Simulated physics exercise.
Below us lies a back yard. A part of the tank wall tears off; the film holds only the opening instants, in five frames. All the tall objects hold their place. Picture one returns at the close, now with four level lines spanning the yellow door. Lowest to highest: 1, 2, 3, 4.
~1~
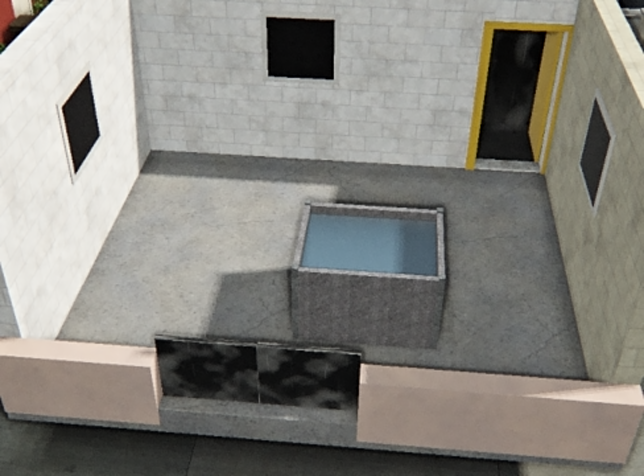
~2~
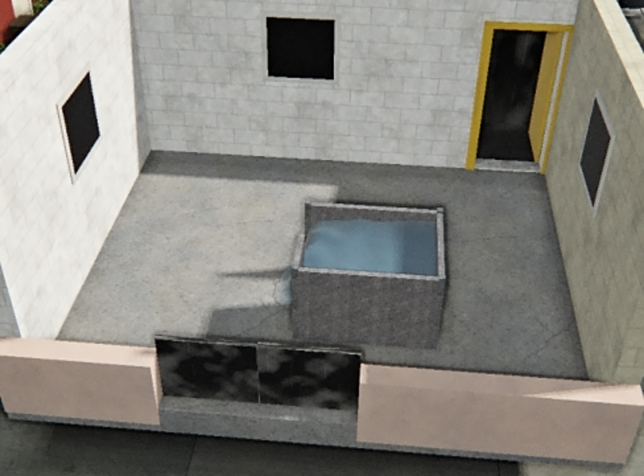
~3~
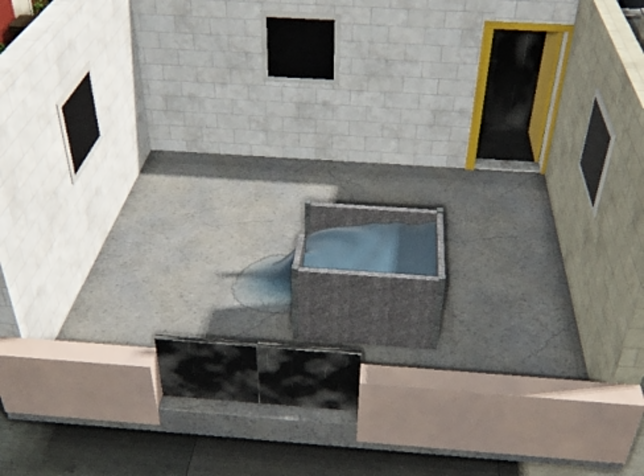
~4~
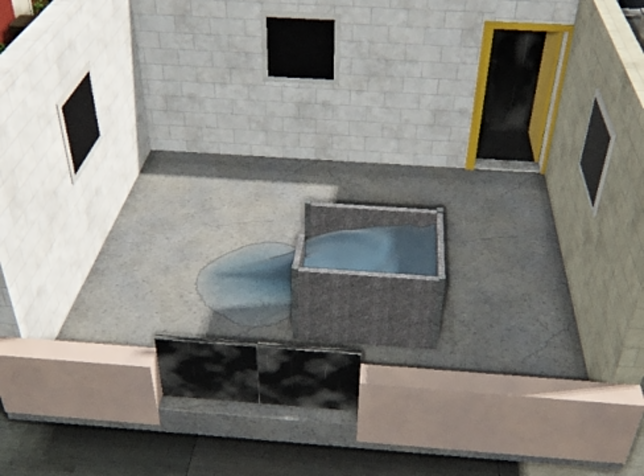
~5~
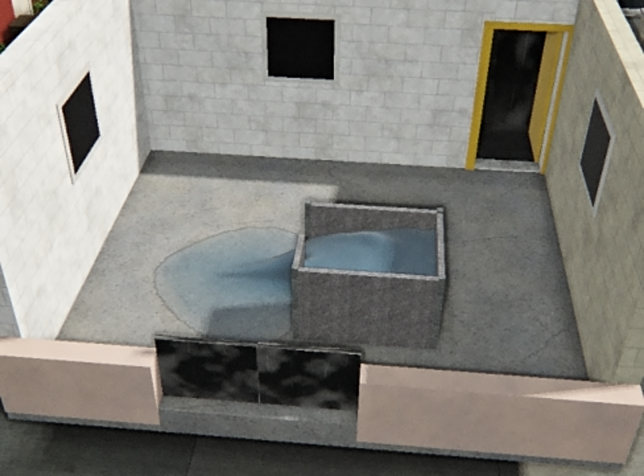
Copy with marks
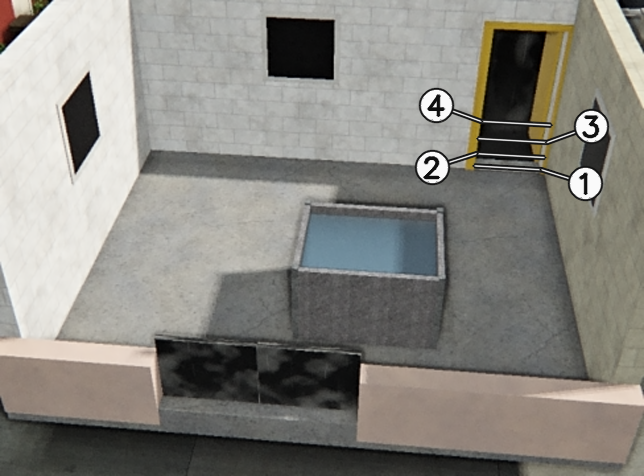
At first, water lies still in a square grey tank in a walled back yard with a yellow doorway. Then the surface stirs and water pours out through the tank's left side onto the paving. The wet patch spreads steadily leftward in a widening rounded pool, while the water keeps flowing.
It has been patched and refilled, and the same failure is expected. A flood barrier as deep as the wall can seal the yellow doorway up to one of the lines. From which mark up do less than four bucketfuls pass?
That is height 1.
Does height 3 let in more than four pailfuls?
No, not at all.
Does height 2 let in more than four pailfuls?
No, that is safe.
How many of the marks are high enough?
All four.
On the marked copy, 1 at (508, 167); 2 at (510, 155); 3 at (512, 140); 4 at (515, 123); from the bottom up 1, 2, 3, 4.
If 1 is chosen, a splash gets over, under a bucket.
If 2 is chosen, nothing gets over.
If 3 is chosen, nothing gets over.
If 4 is chosen, nothing gets over.
